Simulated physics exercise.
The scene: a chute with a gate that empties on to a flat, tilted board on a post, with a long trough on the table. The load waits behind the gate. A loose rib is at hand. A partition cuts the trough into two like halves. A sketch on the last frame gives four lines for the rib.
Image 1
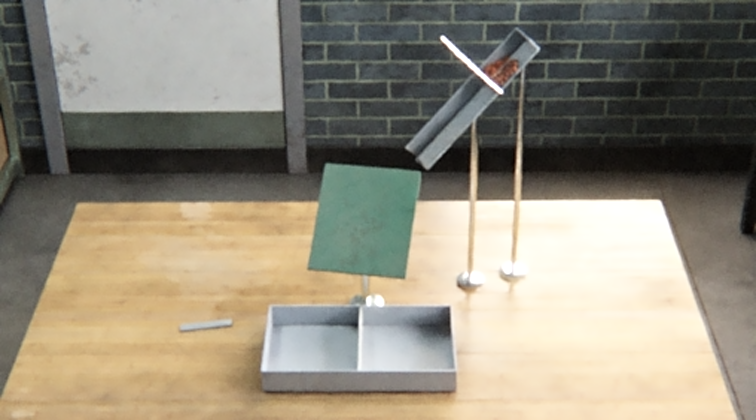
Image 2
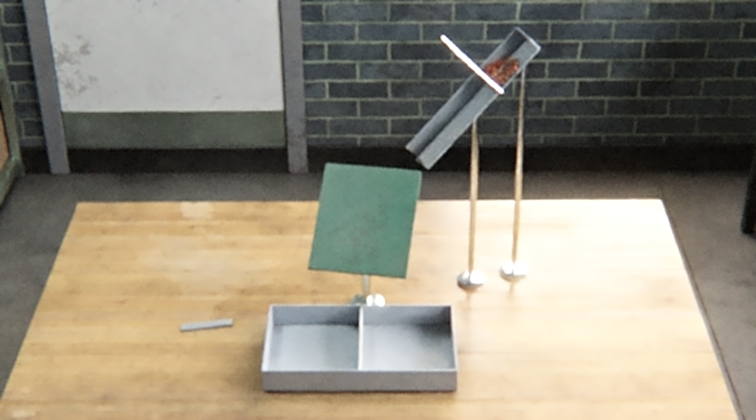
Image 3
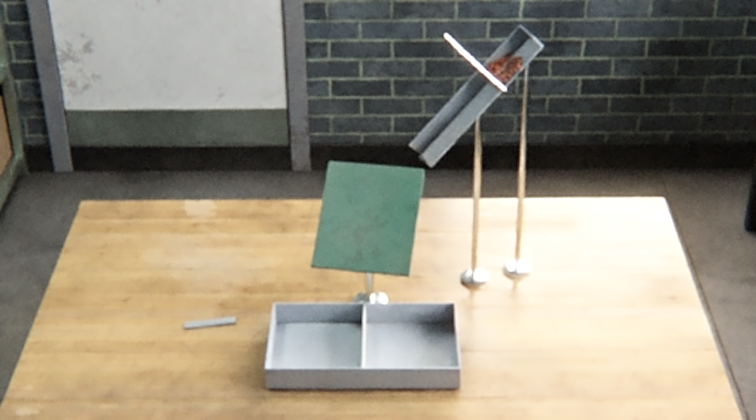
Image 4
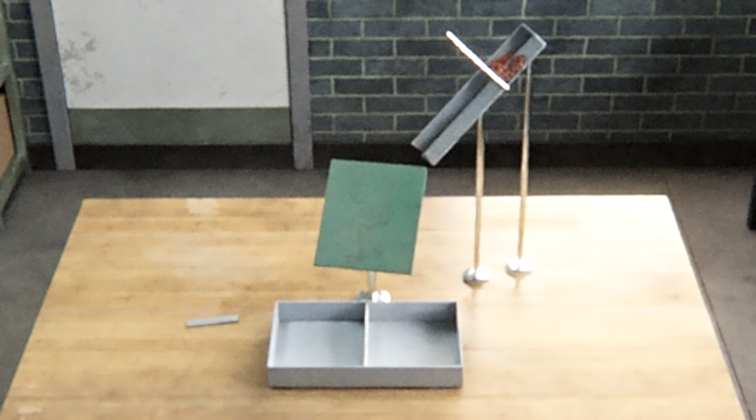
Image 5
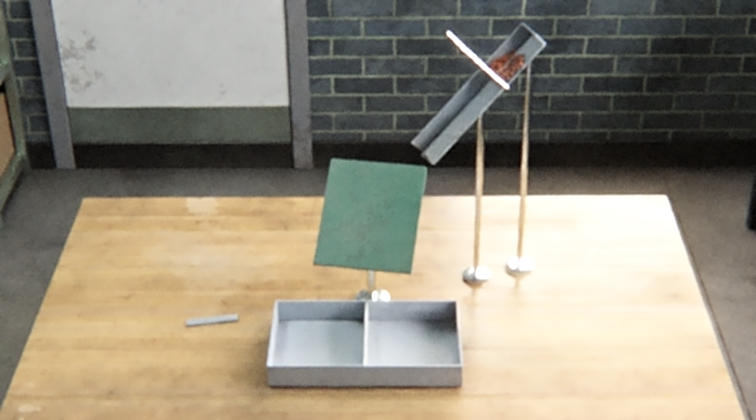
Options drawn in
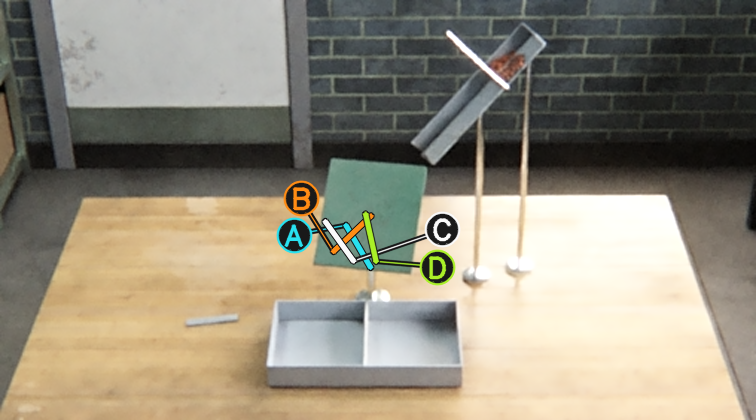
On a wooden table in a room with a dark brick wall, a tilted green board stands behind a grey two-part tray, with a raised sloping chute holding reddish-brown bits behind a pale bar. The view shifts very slightly, but the objects stay still throughout, including the small grey strip at left.
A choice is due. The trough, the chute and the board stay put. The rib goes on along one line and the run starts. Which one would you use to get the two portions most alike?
I would pick line C.
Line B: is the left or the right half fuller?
Left.
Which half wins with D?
Right.
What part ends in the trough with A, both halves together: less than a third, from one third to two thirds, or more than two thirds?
Line A gives more than two thirds.
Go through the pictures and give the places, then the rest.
Load behind the gate at (496, 73), clay pellets; lip of the chute at (422, 163), sloping fairly steeply, in the first frame.
Middle of the board at (365, 219), tilted fairly steeply; middle of its low edge at (357, 273); of its high edge at (373, 167), in the second frame.
Front corners of the trough at (266, 368) and (460, 368); front end of its middle wall at (363, 368), in the third frame.
Middle of the load at (502, 69); lip at (428, 159), in the fourth frame.
Middle of the load at (502, 68); lip at (428, 158), in the fifth frame.
On the marked copy, line A from (345, 225) to (370, 267); line B from (371, 215) to (333, 251); line C from (325, 221) to (353, 260); line D from (365, 213) to (376, 261).
With A, of what is caught, a small part in the left half, nearly all in the right.
With B, of what is caught, nearly all in the left half, a small part in the right.
With C, of what is caught, about half in the left half, about half in the right.
With D, of what is caught, a small part in the left half, most in the right.
